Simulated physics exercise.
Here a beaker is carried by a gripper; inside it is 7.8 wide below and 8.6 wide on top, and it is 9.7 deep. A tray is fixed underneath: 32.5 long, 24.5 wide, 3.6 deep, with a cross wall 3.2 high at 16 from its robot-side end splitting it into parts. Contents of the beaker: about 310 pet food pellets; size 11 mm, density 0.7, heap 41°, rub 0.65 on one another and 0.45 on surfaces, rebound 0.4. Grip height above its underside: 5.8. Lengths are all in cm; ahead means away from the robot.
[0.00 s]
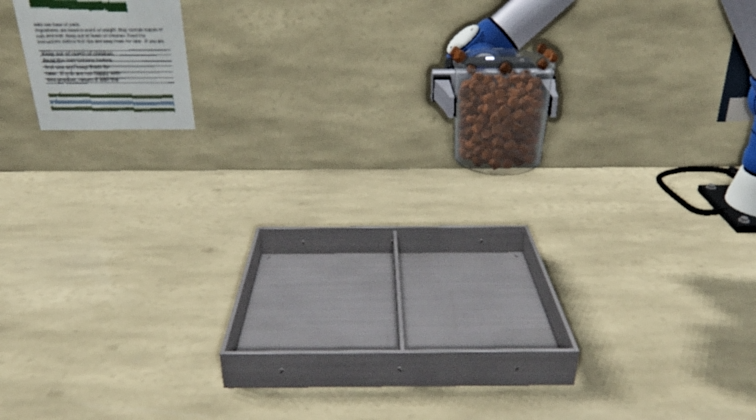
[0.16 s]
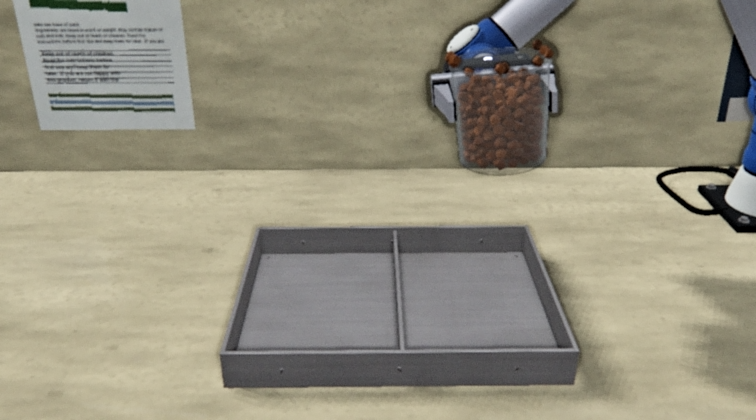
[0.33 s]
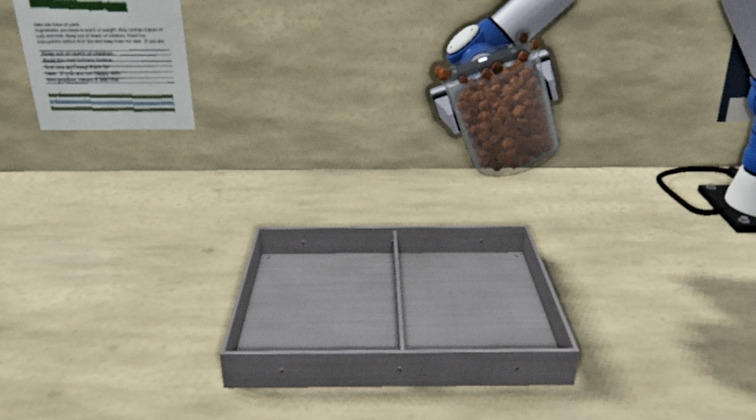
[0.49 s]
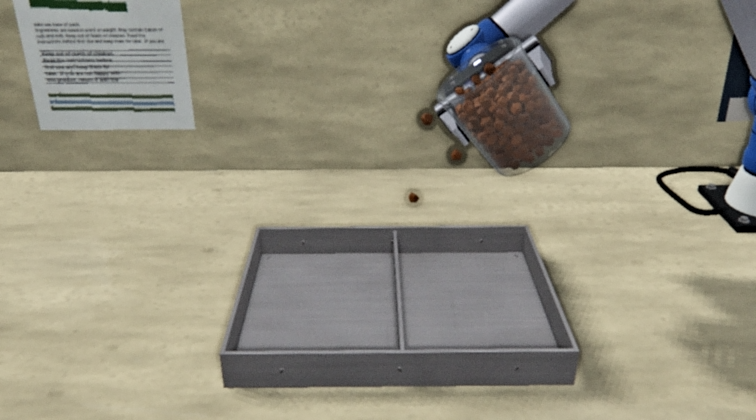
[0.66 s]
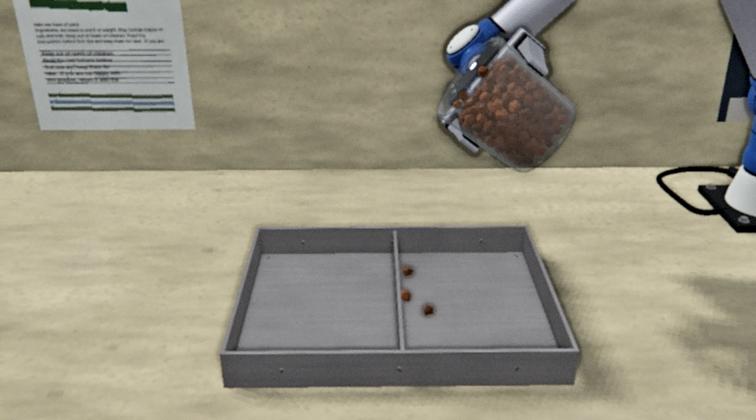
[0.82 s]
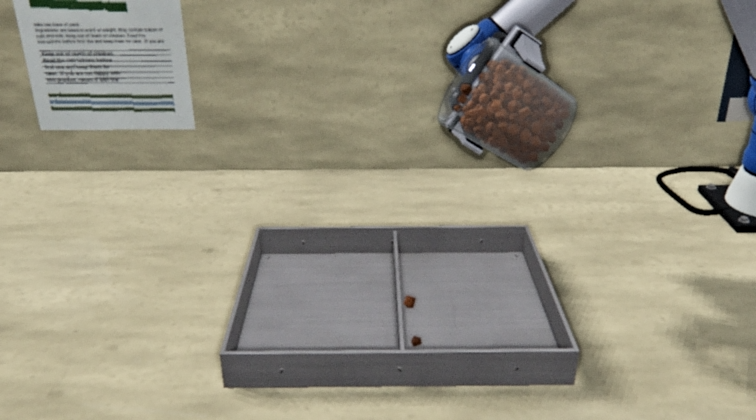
The footage shows a robot gripper holding a clear beaker heaped with brown pellets above a divided gray tray, then tilting it steadily toward the left as a few pellets drop into the tray's right section beside the divider.
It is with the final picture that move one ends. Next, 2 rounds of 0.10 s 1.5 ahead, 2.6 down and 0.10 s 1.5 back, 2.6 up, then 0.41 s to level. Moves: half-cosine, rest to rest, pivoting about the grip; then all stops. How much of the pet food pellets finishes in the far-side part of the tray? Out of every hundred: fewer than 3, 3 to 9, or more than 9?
Fewer than 3 out of every hundred.
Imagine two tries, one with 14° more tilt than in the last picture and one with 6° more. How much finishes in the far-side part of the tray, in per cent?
Roughly 5 per cent on the first try and 0 per cent on the second.
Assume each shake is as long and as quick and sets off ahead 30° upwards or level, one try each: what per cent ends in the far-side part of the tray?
It comes to around 15 per cent on the first try and around 10 per cent on the second.
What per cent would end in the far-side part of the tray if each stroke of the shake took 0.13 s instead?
Estimate for that case: 0 %.
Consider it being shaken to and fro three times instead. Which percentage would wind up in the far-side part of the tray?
In that case, some 0 per cent.
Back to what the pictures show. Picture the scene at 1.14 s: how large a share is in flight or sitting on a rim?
Some 1 per cent.
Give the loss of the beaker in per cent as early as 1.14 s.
0 %.
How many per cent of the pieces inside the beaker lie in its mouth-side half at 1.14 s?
Mouth half share: Roughly 45 %.
After 1.14 s, tilted 57° forward, highest piece 24 above the table; 304 in the beaker, 3 in the robot-side part, 2 in flight or on a rim.
After 1.47 s, tilted 19° forward, highest piece 27 above the table; 304 in the beaker, 3 in the robot-side part, 2 in the far-side part.
After 1.83 s, level, highest piece 28 above the table; 304 in the beaker, 3 in the robot-side part, 2 in the far-side part.
After 2.88 s, level, highest piece 28 above the table; 304 in the beaker, 3 in the robot-side part, 2 in the far-side part.
At rest, 304 in the beaker, 3 in the robot-side part, 2 in the far-side part. That is 1 % in the far-side part of the tray.
